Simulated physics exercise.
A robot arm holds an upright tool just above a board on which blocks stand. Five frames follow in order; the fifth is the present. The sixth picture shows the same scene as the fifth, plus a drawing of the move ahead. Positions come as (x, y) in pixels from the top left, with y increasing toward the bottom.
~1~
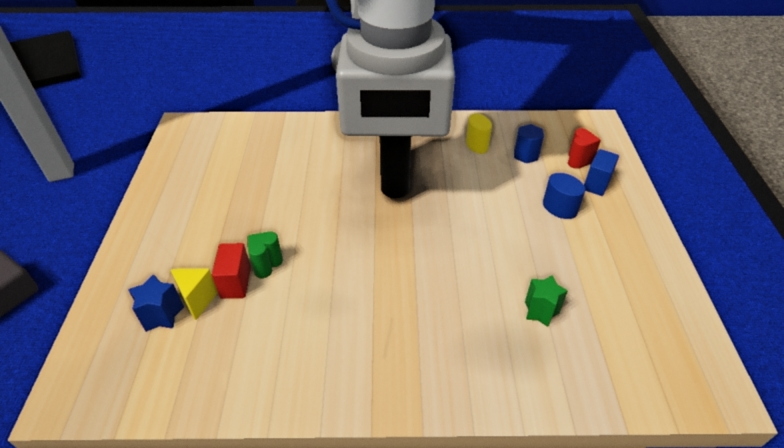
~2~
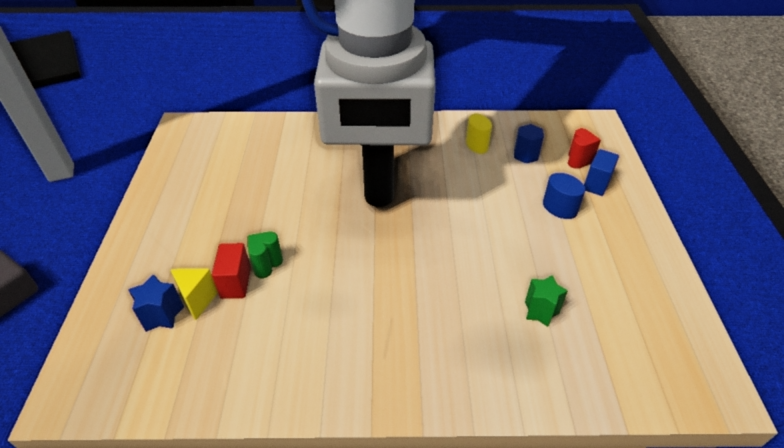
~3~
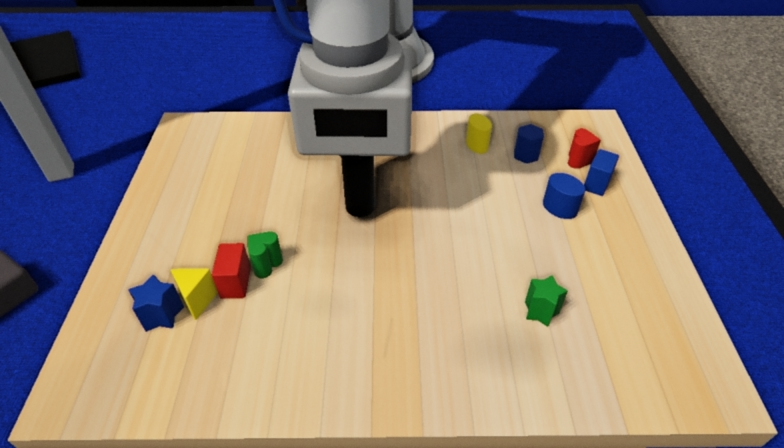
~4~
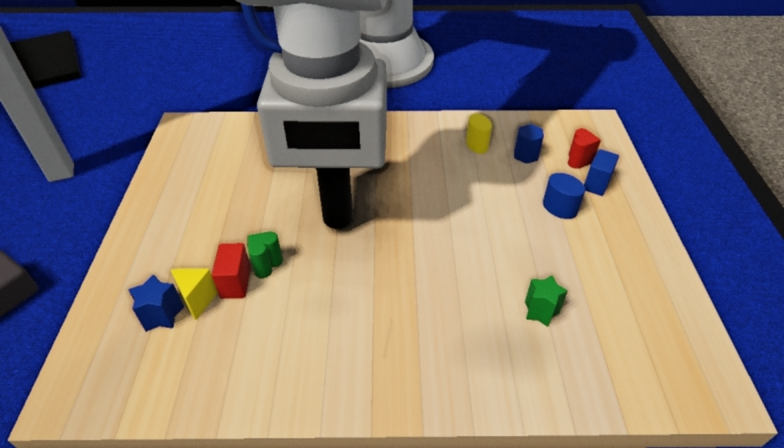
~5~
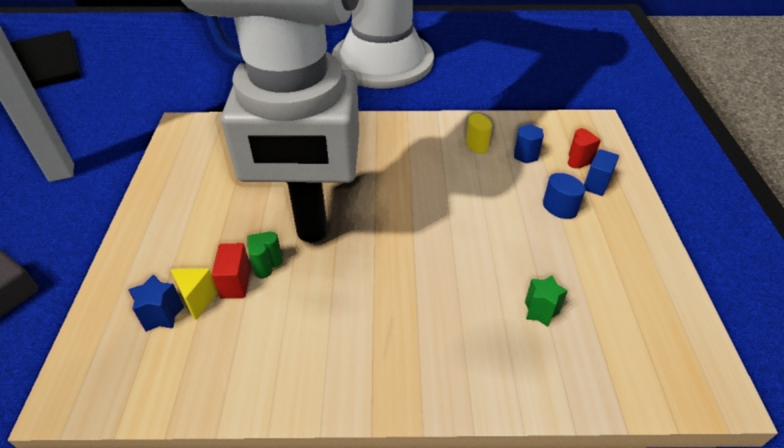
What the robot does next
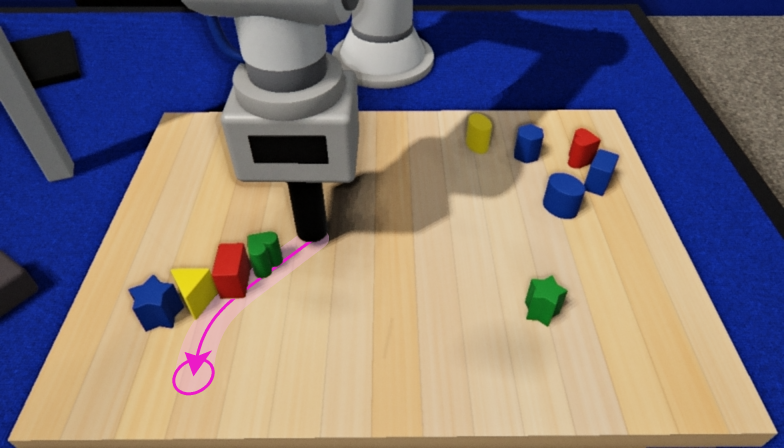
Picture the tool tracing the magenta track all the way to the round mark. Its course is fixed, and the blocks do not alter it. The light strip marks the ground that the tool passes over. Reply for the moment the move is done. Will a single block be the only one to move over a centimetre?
Final answer: No.
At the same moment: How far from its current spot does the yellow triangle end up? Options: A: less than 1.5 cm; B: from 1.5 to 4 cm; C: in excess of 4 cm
That would be C.
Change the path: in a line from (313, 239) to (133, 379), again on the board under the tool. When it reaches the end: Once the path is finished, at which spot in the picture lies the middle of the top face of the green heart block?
It is at (217, 250).
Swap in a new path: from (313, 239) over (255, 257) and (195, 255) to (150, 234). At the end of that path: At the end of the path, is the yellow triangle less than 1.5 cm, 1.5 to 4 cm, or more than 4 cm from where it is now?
If I had to pick, the yellow triangle travels from 1.5 to 4 cm here.
The drawn path runs from (313, 239) by way of (266, 274) and (217, 316) to (194, 376).
The first path, step by step. One third of the way, tool (264, 267); blue star (139, 295); yellow triangle (174, 286), turned 25° clockwise; red oblong block (199, 271), turned 65° anticlockwise; green heart block (224, 253), turned 55° clockwise.
Two thirds of the way, tool (214, 308); blue star (116, 298), turned 20° clockwise; yellow triangle (145, 305), turned 65° clockwise; red oblong block (176, 284); green heart block (211, 253), turned 115° clockwise.
At the end, tool (190, 369); blue star (111, 297), turned 25° clockwise; yellow triangle (137, 307), turned 70° clockwise; red oblong block (173, 288); green heart block (211, 253), turned 115° clockwise.
